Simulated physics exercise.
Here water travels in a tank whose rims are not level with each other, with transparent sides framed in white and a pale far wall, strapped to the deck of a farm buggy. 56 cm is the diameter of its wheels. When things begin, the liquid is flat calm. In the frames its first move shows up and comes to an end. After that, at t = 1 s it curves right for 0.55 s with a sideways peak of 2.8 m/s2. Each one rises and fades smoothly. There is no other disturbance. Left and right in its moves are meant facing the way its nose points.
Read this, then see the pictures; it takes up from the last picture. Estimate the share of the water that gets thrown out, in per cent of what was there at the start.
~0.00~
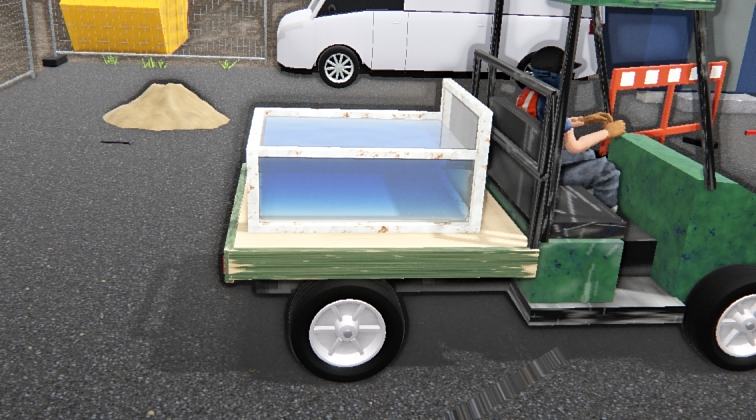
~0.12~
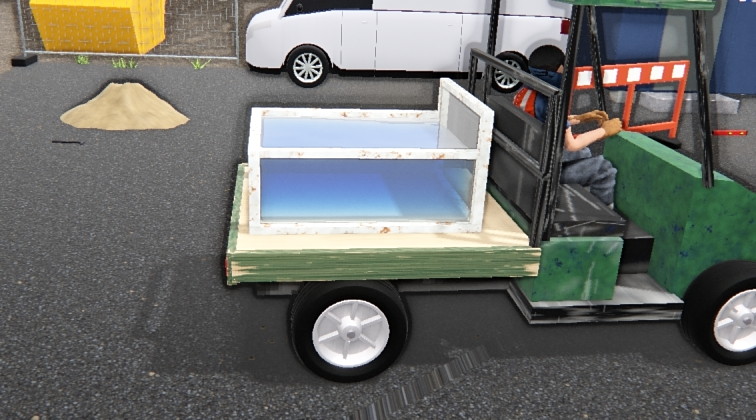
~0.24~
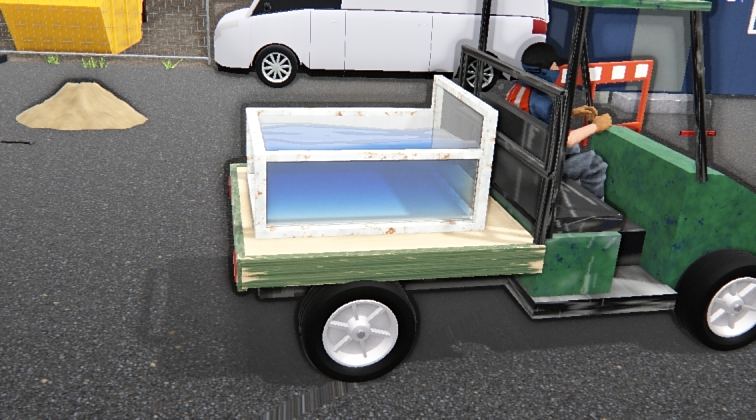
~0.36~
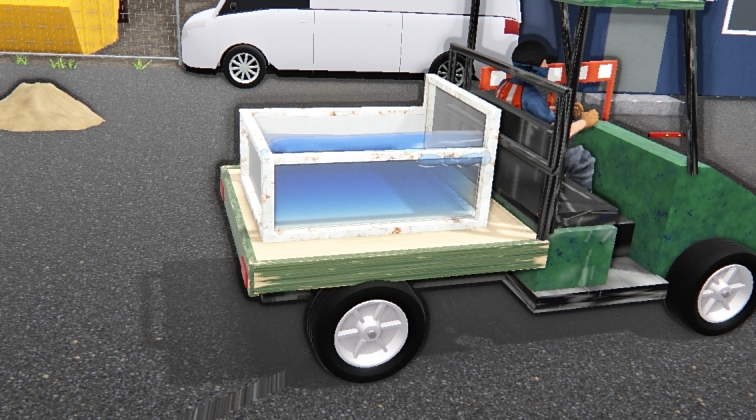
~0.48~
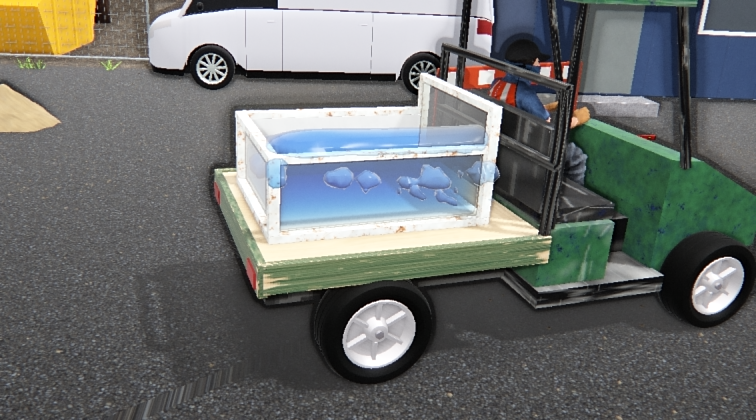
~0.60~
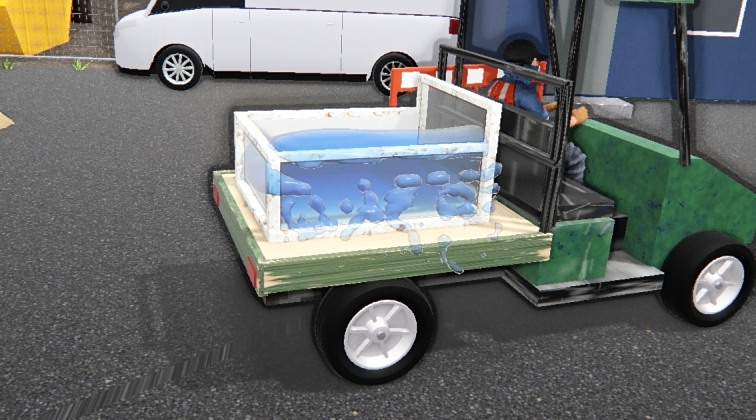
16 %.
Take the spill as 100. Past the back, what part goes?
Roughly 10 in a hundred.
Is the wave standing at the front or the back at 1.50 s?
At the aft end.
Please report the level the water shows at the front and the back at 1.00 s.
Level, front = 34 cm; level, back = 34 cm.
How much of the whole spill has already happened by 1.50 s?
By that time, around 70 percent of it is out.
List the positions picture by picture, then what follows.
In the first frame, it lies level with the rim line; the front is on the right, levels are read along the near wall; a wheel hub at (348, 338).
In the second frame, the surface is at (458, 143) by the front wall; at (276, 148) by the back wall; it climbs 3° towards the near side.
In the third frame, the surface is at (461, 141) by the front wall; at (280, 144) by the back wall; it climbs 9° towards the near side.
In the fourth frame, the surface is at (464, 131) by the front wall; at (286, 137) by the back wall; it climbs 17° towards the near side.
In the fifth frame, the surface is at (466, 124) by the front wall; at (290, 131) by the back wall; it climbs 21° towards the near side.
In the sixth frame, the surface is at (465, 127) by the front wall; at (290, 131) by the back wall; it climbs 19° towards the near side; a wheel hub at (384, 340); water is coming over the near side.
Then, 1.00 s in, the surface is 34 cm up at the front and 34 cm at the back; 8 per cent is out, over the near side.
Then, 1.50 s in, the surface is 28 cm up at the front and 32 cm at the back; 11 per cent is out, mostly over the near side, some over the far side.
Then, 2.10 s in, the surface is 30 cm up at the front and 26 cm at the back; 13 per cent is out, over the near side and the far side.
Then, 4.53 s in, 16 per cent is out, over the near side and the far side, 46 of 294 litres.
